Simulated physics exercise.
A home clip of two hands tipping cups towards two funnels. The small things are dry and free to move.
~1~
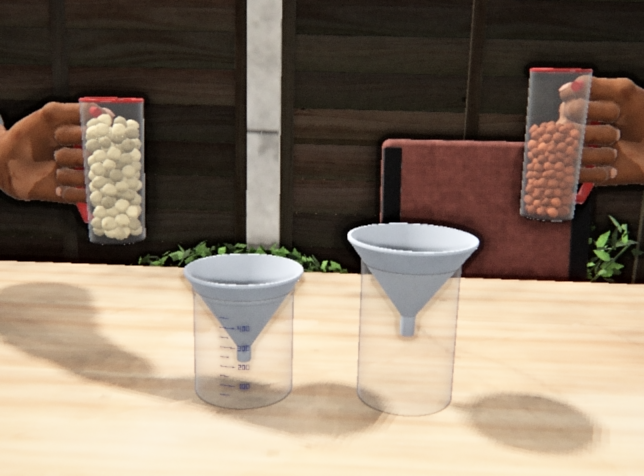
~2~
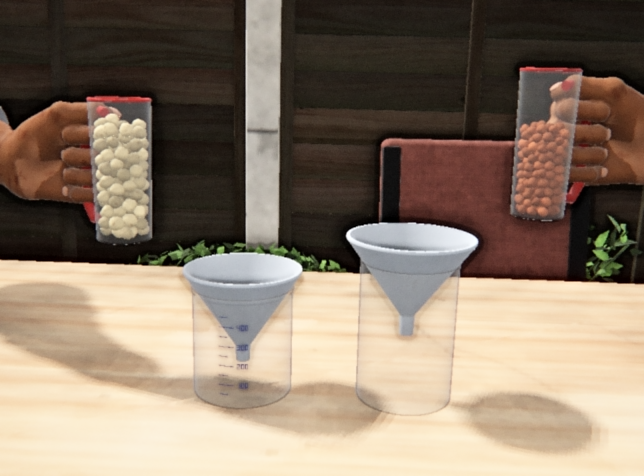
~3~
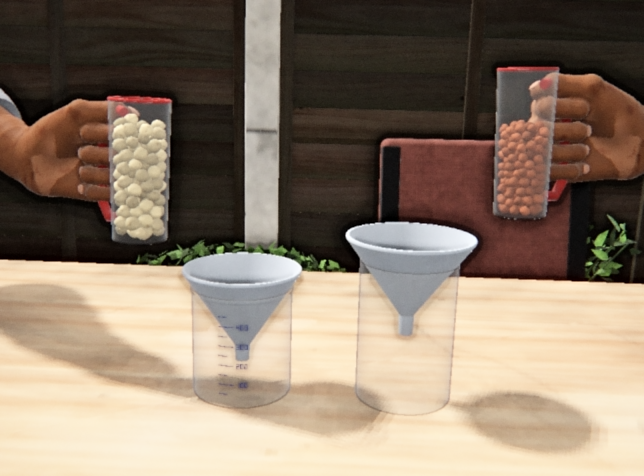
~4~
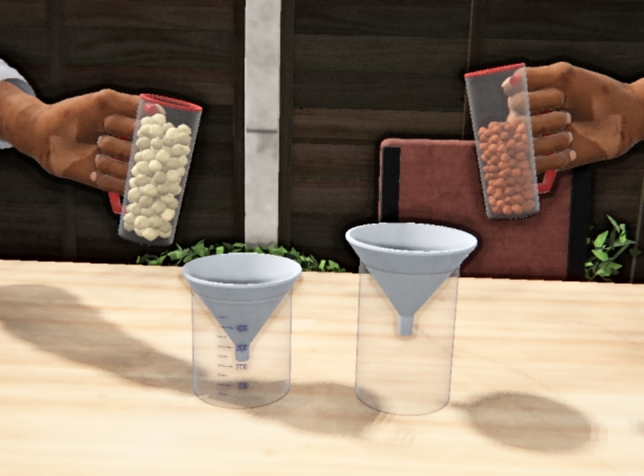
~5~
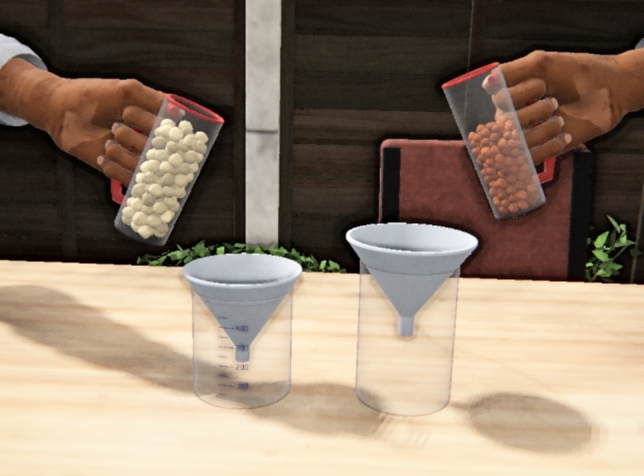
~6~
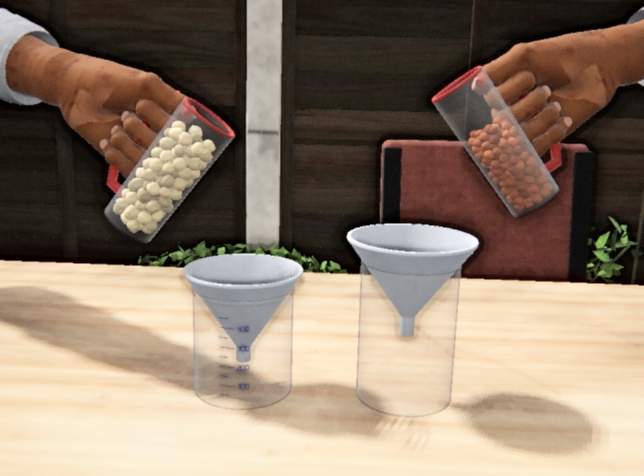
In the video, two hands hold clear cups, one of pale round pieces and one of reddish-brown pellets, above a table with two funnels set in clear containers; the hands move the cups inward, then tilt them toward each other.
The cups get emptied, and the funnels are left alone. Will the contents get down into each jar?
Left funnel clogs, right funnel clogs.
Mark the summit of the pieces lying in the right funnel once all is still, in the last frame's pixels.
Near (383, 257).
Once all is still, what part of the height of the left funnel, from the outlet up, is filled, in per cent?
It comes to 100 per cent or so.
Then, 0.33 s past the last view, left, all still in the cup; right, all still in the cup.
Then, 0.68 s past the last view, left, all still in the cup; right, all still in the cup.
Then, 1.09 s past the last view, left, about half still in the cup, about half in or over the funnel; right, about two thirds still in the cup, about a third in or over the funnel, a stray few down in the jar.
Finally, left, all stuck in the funnel, none down in the jar; right, nearly all stuck in the funnel, a stray few down in the jar.
